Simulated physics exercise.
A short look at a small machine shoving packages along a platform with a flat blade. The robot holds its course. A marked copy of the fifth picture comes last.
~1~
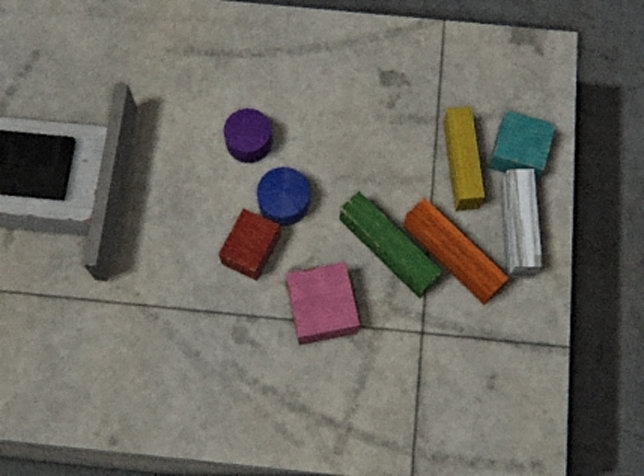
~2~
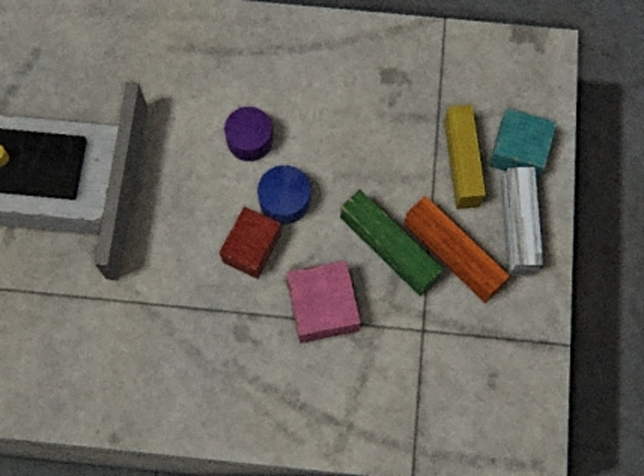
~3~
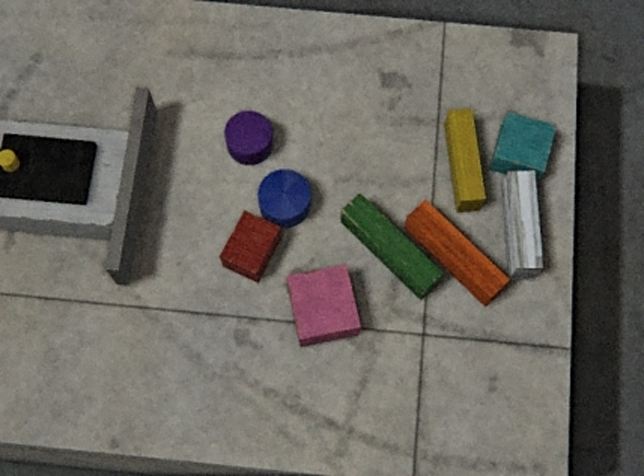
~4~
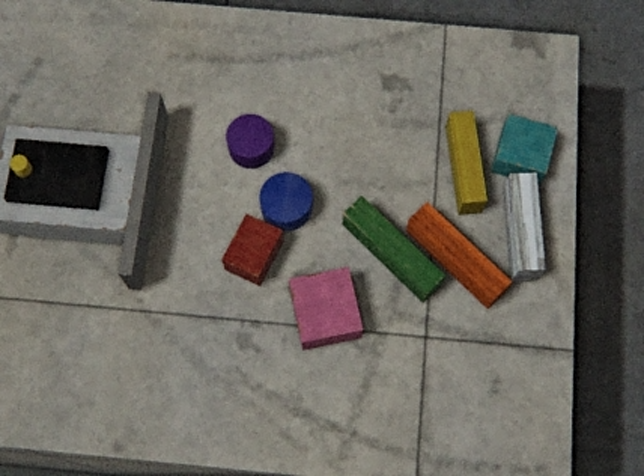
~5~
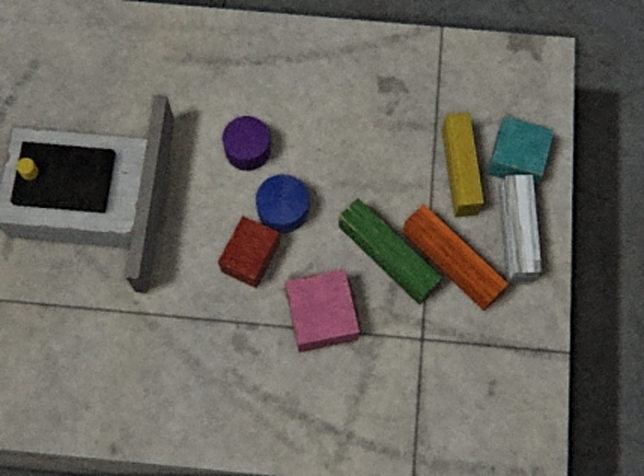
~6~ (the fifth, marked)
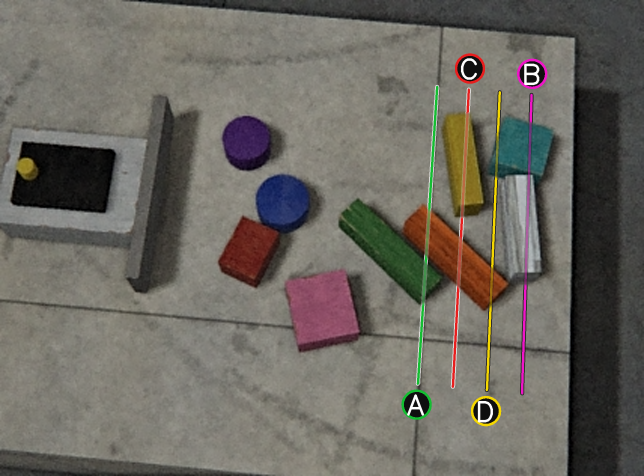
The footage shows a small gray machine with a flat blade moving slowly rightward from the left side of a platform, while the colored blocks, bars and two round canisters ahead of it stay in place, untouched.
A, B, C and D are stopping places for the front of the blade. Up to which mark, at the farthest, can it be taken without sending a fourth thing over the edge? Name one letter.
No farther than D.
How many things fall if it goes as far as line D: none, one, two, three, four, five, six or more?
Three.
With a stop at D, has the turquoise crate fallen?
Yes.
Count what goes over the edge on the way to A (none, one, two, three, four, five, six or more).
By then, none.
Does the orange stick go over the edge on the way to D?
Yes.
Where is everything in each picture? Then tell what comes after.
The first frame shows yellow stick (464, 159); blue canister (284, 197); green bar (390, 244).
The second frame shows robot (41, 164); purple canister (249, 134).
The third frame shows robot (51, 169); turquoise crate (522, 147).
The fourth frame shows robot (64, 174); white stick (524, 227).
The fifth frame shows robot (71, 177); yellow stick (462, 165); blue canister (283, 205); green bar (389, 251).
On the marked copy, A at (428, 228); B at (527, 237); C at (461, 231); D at (494, 234).
Following D. Soon after the start, robot (195, 188); purple canister (310, 149); red crate (295, 253).
Later, robot (319, 199); white stick (525, 229); turquoise crate (525, 150).
In the end, robot (419, 208); white stick over the edge; turquoise crate over the edge; three fallen.
As for the rest, A is within the limit but short; B drops five; C is within the limit but short.
